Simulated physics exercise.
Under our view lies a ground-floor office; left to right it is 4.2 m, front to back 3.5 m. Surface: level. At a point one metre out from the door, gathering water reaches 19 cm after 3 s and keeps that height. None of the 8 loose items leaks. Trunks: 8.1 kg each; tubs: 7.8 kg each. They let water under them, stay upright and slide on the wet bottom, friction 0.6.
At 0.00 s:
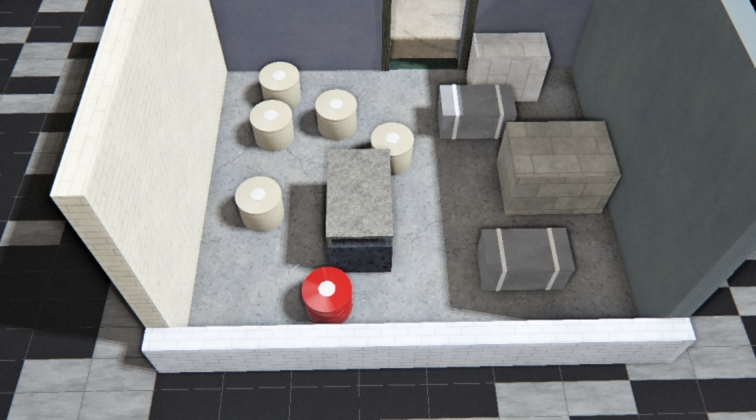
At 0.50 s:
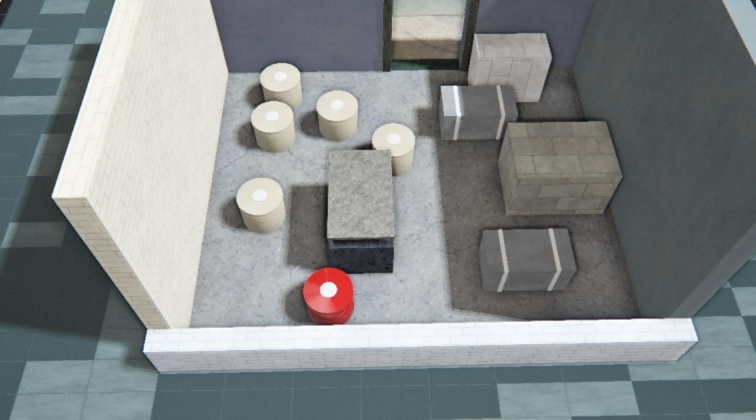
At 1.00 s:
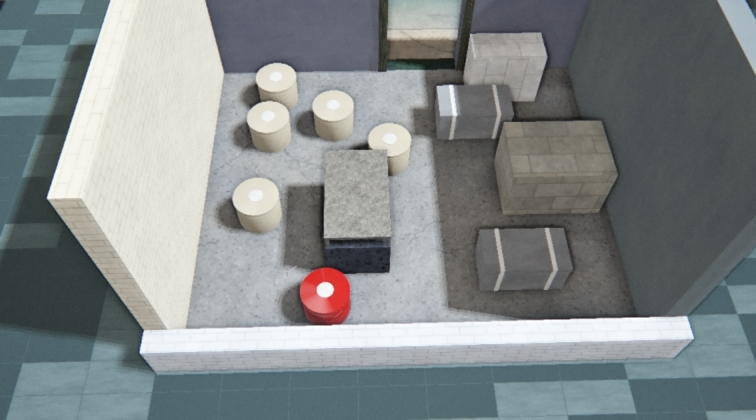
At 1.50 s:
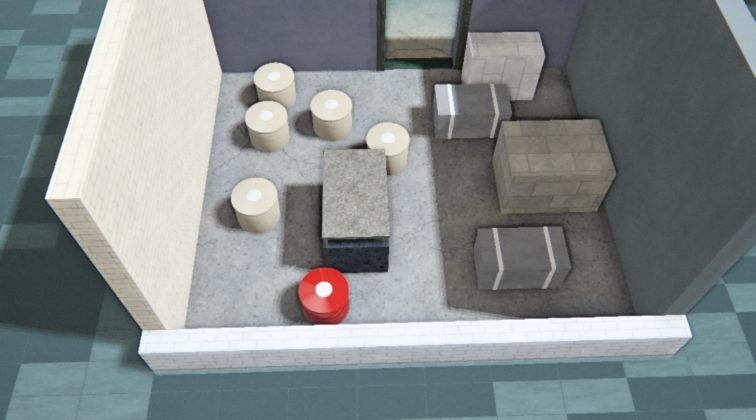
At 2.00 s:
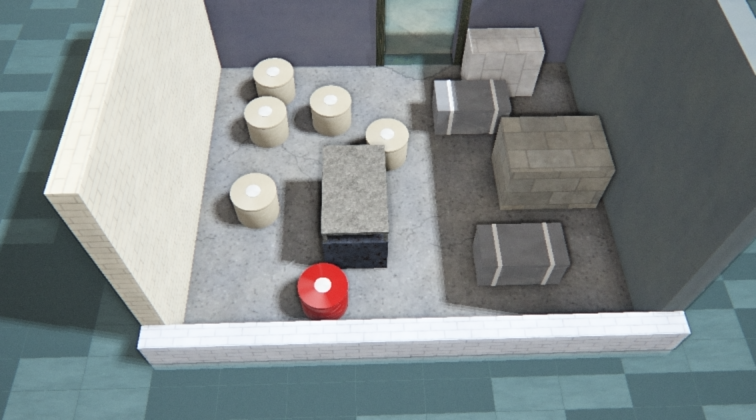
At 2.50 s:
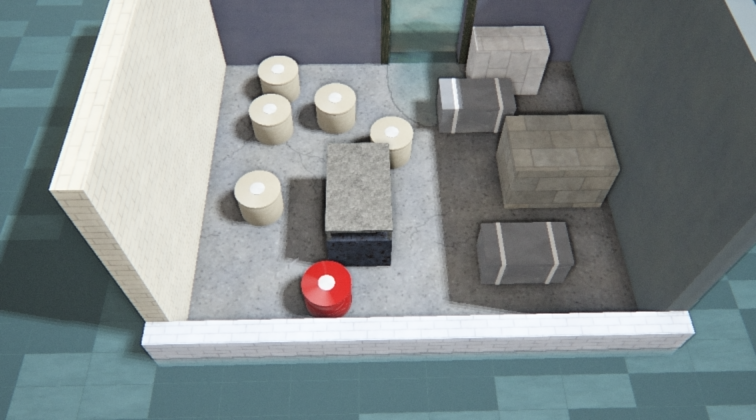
In a ground-floor office, a little water spreads in at the door while everything stays still.
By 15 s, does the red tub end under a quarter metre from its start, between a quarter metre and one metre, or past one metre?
Result: A modest shift.
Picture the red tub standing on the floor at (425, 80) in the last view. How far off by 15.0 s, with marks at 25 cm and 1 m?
Well, it gets shoved far.
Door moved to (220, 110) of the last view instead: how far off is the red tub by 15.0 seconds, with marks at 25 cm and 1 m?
Observation: Red tub large displacement.
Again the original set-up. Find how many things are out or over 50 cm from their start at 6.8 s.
The number comes to 1.
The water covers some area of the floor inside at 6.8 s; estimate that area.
Some 12 m2 of it.
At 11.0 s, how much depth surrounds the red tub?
Near 6 cm deep.
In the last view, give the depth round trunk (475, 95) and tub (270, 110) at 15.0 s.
First roughly 11 cm, second roughly 8 cm.
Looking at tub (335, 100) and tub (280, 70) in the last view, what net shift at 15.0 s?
Shifts: 60 cm / 140 cm.
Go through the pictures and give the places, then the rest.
The first picture shows the red tub at (327, 289), on the bottom; water covers 0.0 m2; 0 of 8 have shifted.
The second picture shows the red tub at (328, 290), on the bottom; water covers 0.0 m2; 0 of 8 have shifted.
The third picture shows the red tub at (325, 290) rests on the ground; 0.0 m2 under water; 0 of 8 have shifted.
The fourth picture shows the red tub at (324, 290), on the bottom; 0.0 m2 under water; 0 of 8 have shifted.
The fifth picture shows the red tub at (323, 285) rests on the ground; 0.1 m2 under water; 0 of 8 have shifted.
The sixth picture shows the red tub at (326, 283), on the bottom; 0.6 m2 under water; 0 of 8 have shifted.
After 3.5 s the red tub is near (326, 283), 0.0 m from its start, aground; 0 afloat.
After 6.8 s the red tub is near (326, 283), 0.0 m from its start, aground; 0 afloat.
After 11.0 s the red tub is near (241, 225), 1.0 m from its start, afloat; 6 afloat.
After 15.0 s the red tub is near (299, 242), 0.5 m from its start, afloat; 8 afloat.
